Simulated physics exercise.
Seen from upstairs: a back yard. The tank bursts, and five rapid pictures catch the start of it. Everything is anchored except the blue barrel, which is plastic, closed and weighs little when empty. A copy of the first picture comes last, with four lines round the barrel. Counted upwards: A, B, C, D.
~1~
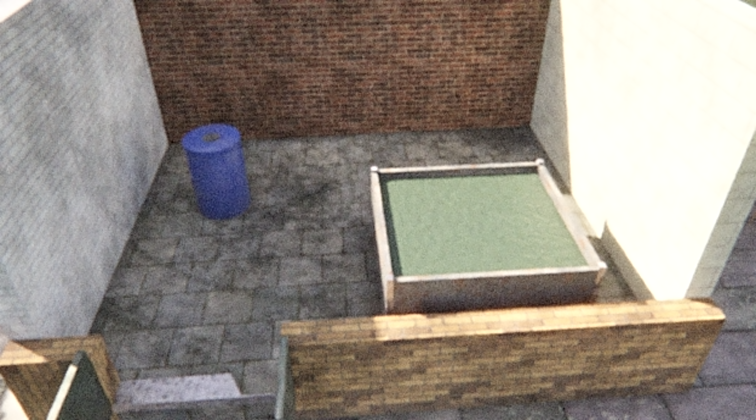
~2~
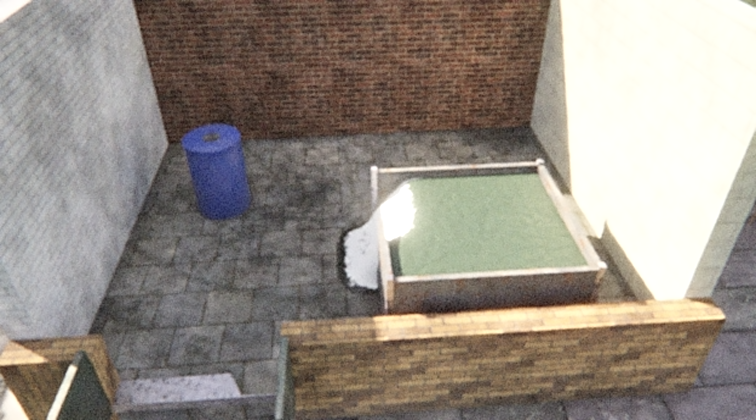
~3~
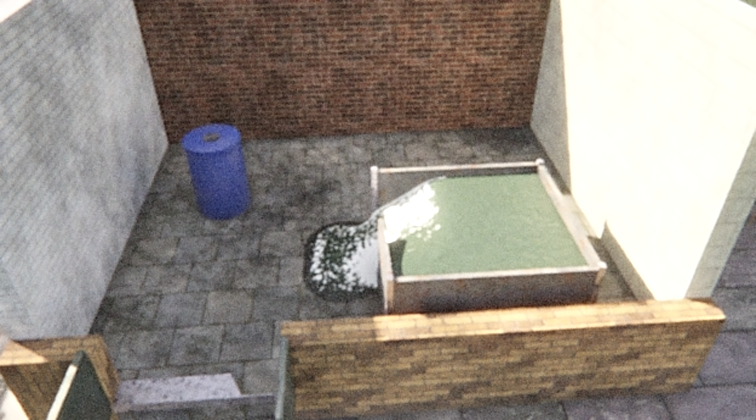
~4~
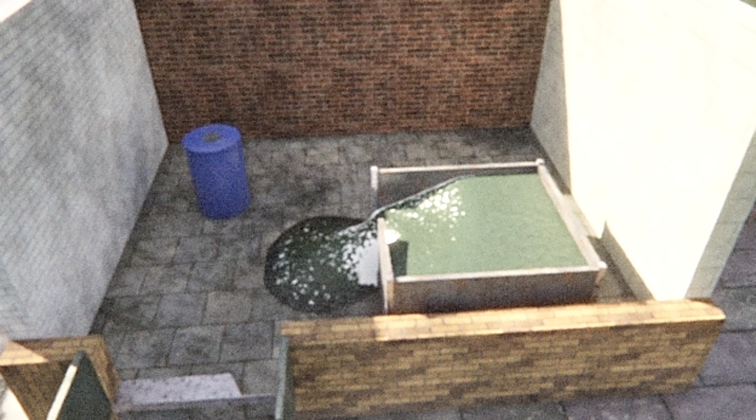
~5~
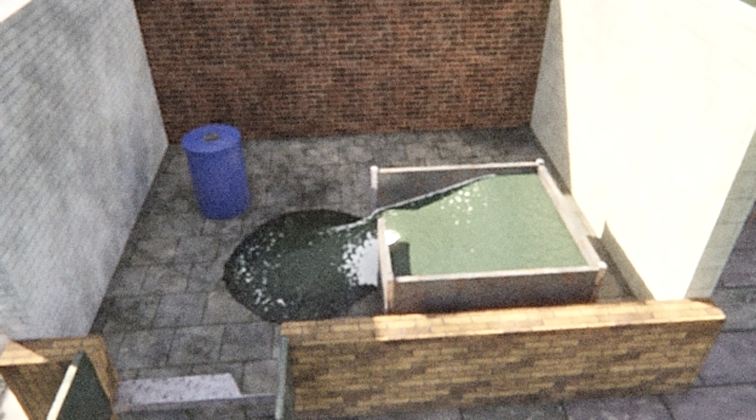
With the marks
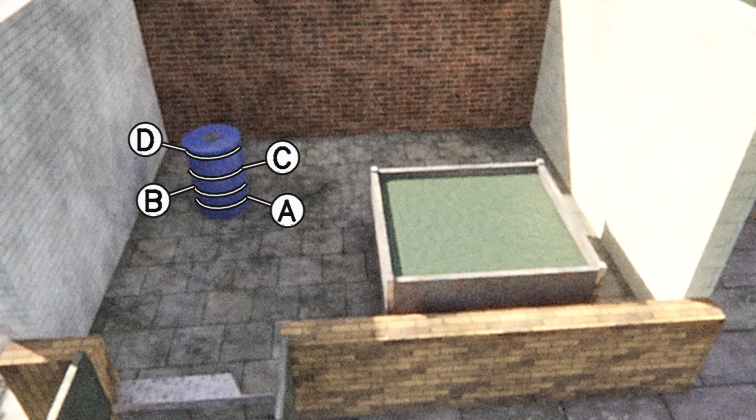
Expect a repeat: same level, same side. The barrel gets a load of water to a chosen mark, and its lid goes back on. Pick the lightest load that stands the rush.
Take B.
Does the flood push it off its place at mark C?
No, that is safe.
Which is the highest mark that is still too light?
That would be A.
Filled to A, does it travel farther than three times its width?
No, it does not.
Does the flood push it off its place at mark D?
No, that is safe.
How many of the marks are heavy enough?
Three of them.
In white, A at (219, 208); B at (217, 195); C at (213, 178); D at (209, 158); from the bottom up A, B, C, D.
For mark A, it is pushed about its own width away.
For mark B, it does not move.
For mark C, it does not move.
For mark D, it does not move.
